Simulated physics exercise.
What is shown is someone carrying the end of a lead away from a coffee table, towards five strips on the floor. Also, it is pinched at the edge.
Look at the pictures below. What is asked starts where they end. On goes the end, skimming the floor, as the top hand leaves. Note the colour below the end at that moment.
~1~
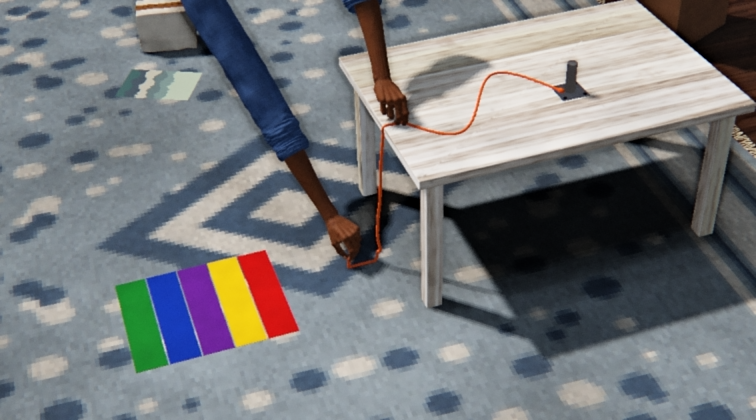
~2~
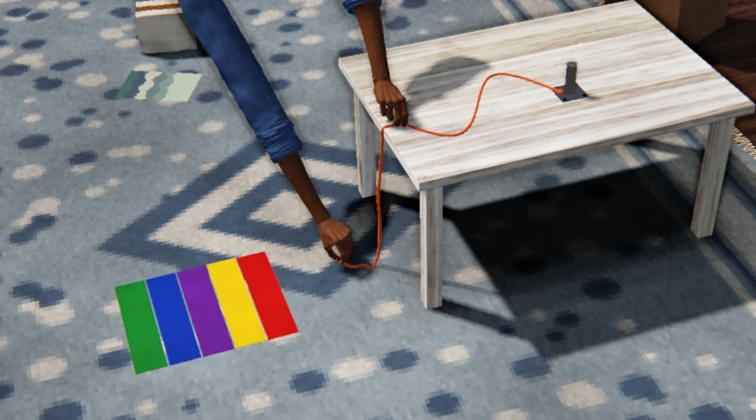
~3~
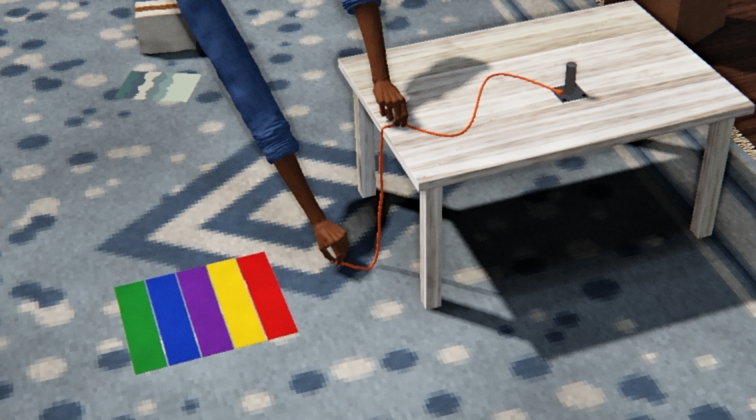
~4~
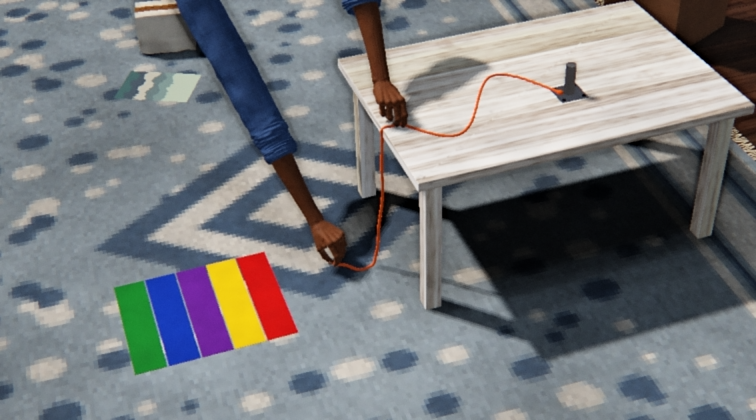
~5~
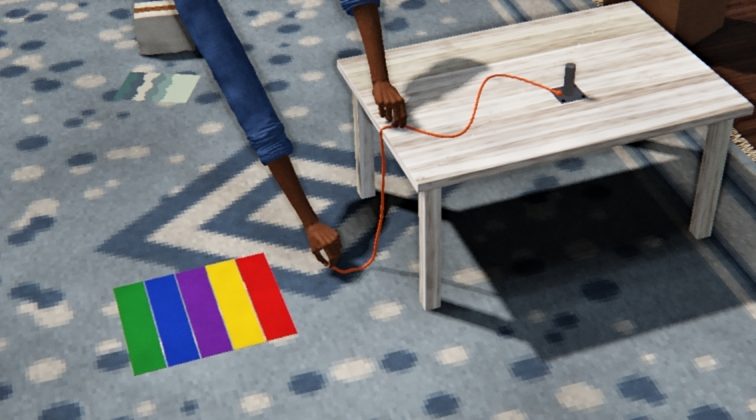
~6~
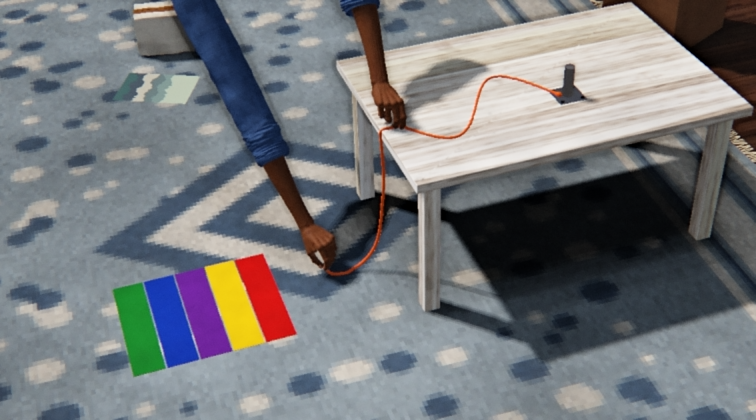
Colour below: Green.
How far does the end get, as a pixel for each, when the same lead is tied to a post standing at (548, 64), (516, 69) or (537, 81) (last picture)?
First (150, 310), then (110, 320), then (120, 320).
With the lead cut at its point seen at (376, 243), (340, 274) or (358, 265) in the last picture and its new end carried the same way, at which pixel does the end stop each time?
In turn, (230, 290) for the first, (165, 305) for the second and (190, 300) for the third.
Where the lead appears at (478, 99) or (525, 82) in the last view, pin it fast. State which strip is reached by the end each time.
First try purple, second try blue.
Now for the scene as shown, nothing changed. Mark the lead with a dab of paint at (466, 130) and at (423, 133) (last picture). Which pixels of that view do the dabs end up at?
The first ends at (387, 131) and the second at (345, 160).
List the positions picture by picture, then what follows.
In the first frame, end (349, 258); red (278, 319); yellow (246, 327); purple (214, 336); blue (181, 344); green (148, 352).
In the second frame, end (341, 261); lead through (533, 81) (482, 89) (464, 132) (394, 125) (379, 184) (379, 246).
In the third frame, end (336, 263).
In the fourth frame, end (334, 263); lead through (532, 82) (481, 90) (464, 132) (394, 126) (383, 184) (378, 247).
In the fifth frame, end (329, 265).
In the sixth frame, end (324, 267); lead through (531, 84) (480, 92) (463, 134) (393, 128) (384, 185) (374, 248).
Soon after, end near (203, 297); over purple.
Then, end near (162, 307); over blue.
At full stretch, end near (138, 313); over green. It gets as far as the green strip.
